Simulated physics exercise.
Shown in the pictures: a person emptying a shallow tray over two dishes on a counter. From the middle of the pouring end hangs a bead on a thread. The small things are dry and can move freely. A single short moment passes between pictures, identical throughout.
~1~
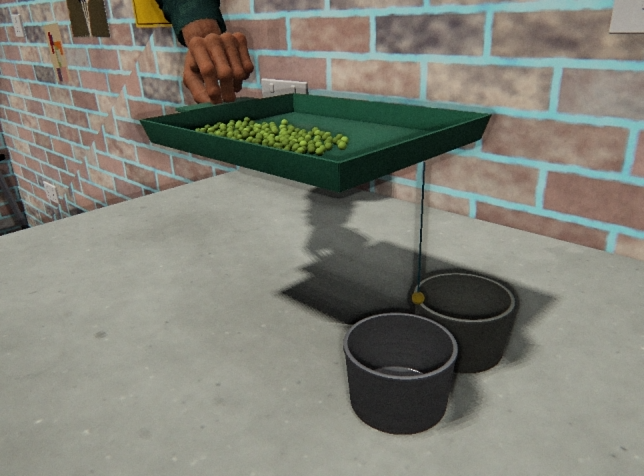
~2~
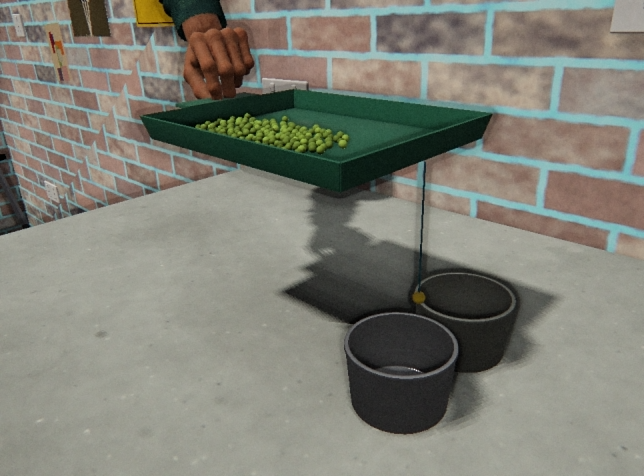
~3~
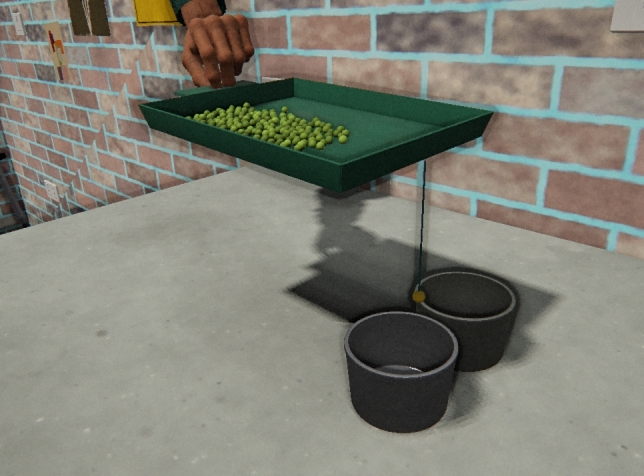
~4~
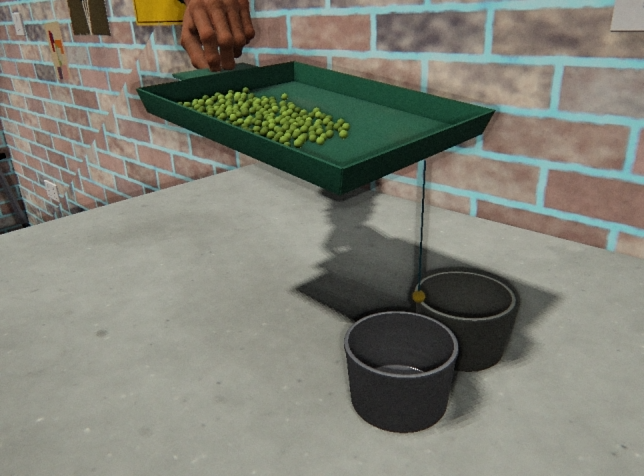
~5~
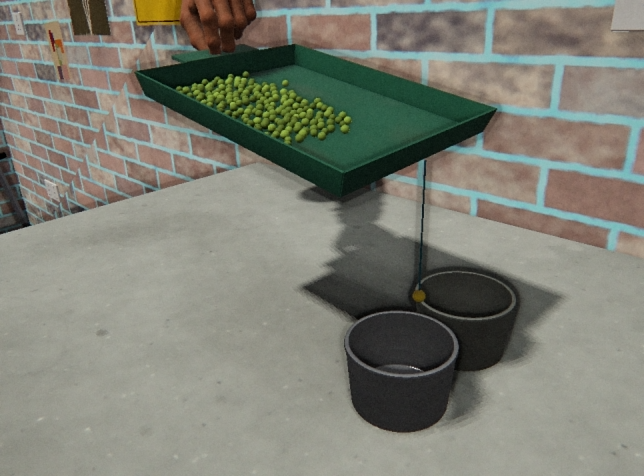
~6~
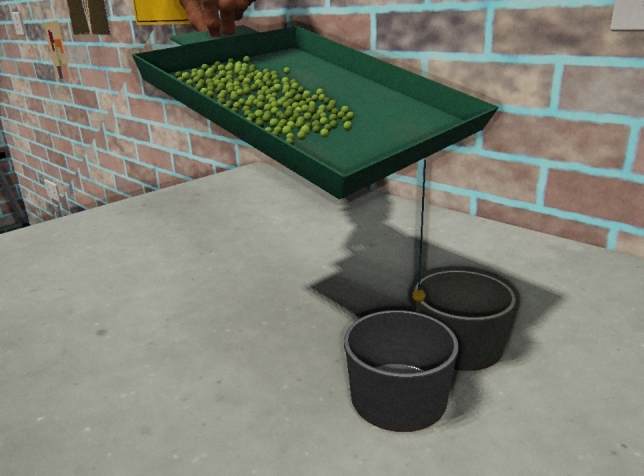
At first, a hand holds a green tray of dried peas nearly level above two dark dishes on a grey counter, a bead hanging on a thread beneath it. Then the far end rises steadily and the pouring end slants down toward its left corner, while the peas stay heaped together.
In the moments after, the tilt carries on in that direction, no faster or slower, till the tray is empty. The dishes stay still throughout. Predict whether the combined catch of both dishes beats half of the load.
The combined catch falls short of half.
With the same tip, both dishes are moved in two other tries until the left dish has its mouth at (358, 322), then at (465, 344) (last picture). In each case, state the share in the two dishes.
Respectively 0 % and 10 %.
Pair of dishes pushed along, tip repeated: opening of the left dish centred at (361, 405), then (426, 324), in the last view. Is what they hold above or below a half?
Well, in excess of half at the first spot and not up to half at the second.
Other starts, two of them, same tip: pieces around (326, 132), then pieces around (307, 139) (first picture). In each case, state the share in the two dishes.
Roughly 30 and 40 percent, in that order.
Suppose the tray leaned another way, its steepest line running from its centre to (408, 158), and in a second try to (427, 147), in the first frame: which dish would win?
It would be the left-side one to begin with, and after that the right-side one.
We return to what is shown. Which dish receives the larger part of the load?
Looking at the end state, it is the left-side one.
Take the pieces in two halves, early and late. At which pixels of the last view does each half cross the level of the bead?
Early half: (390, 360); late half: (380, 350).
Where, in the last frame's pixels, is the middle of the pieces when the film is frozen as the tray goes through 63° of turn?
I'd mark the middle close to (360, 172).
Soon, tray tipped steeply; nearly all on the tray; a stray few in the left dish; a small part outside both; a stray few in the air.
A while on, tray tipped past a quarter turn; a small part on the tray; about a quarter in the left dish; about a third outside both; about a quarter in the air.
Towards the end, tray tipped past a quarter turn; about a third in the left dish; about two thirds outside both.
Finally, tray tipped past a quarter turn; about a third in the left dish; none in the right dish; about two thirds outside both.
